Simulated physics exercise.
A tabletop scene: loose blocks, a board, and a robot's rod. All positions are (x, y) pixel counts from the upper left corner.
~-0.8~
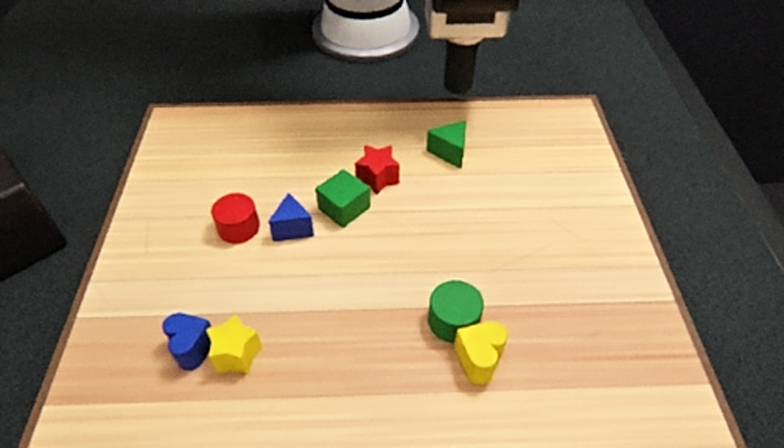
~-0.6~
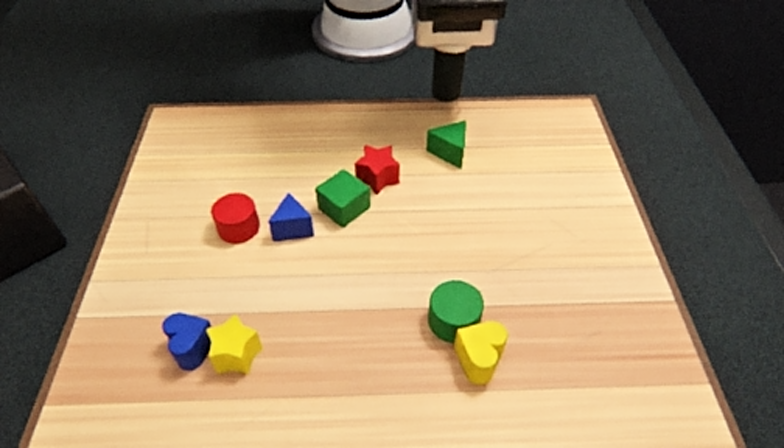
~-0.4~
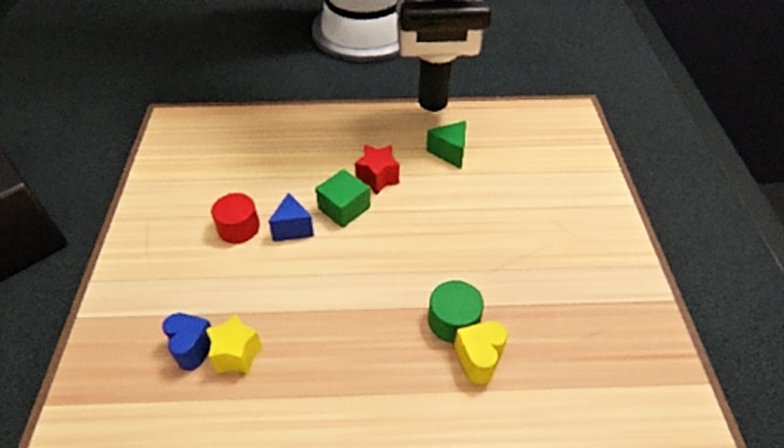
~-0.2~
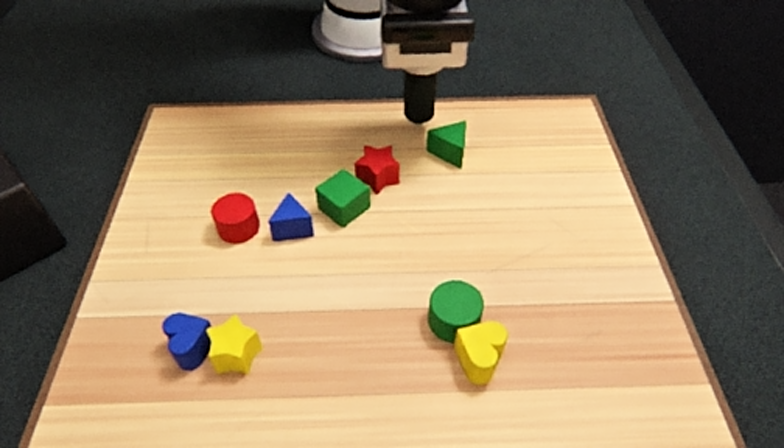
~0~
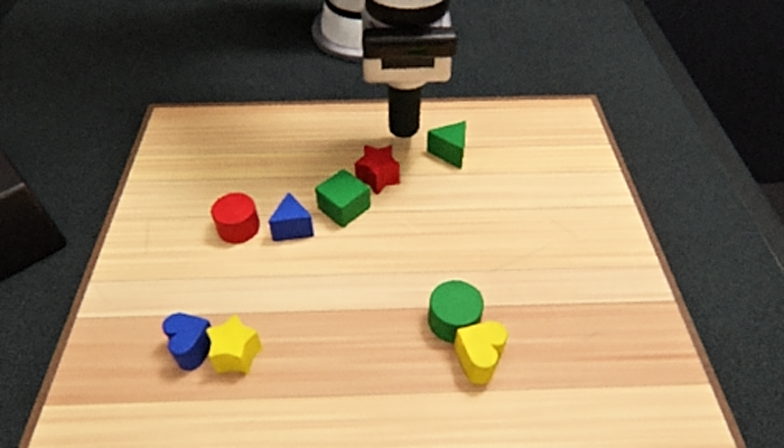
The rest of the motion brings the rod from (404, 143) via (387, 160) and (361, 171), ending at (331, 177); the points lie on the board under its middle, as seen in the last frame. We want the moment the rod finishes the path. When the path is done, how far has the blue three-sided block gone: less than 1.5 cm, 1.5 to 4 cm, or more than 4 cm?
The blue three-sided block moves under 1.5 cm.
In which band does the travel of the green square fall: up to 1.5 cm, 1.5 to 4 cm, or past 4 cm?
It slides somewhere between 1.5 and 4 cm.
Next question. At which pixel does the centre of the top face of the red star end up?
My prediction: (341, 178).
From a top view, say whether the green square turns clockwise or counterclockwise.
Anticlockwise, looking down.
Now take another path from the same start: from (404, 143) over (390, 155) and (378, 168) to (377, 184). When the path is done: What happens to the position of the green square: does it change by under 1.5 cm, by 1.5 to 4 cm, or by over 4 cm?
That block covers between 1.5 and 4 cm.
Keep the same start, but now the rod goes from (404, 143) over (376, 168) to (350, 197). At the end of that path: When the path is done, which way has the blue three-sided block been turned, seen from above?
It is turned clockwise.
What follows on the original path. One third of the way, rod at (387, 146); red star at (377, 161), turned 15° clockwise.
Two thirds of the way, rod at (360, 157); green square at (333, 196); red star at (360, 173).
At the end, rod at (329, 163); blue three-sided block at (285, 214), turned 20° clockwise; green square at (326, 207), turned 30° anticlockwise; red star at (341, 178), turned 25° anticlockwise; green three-sided block unmoved.
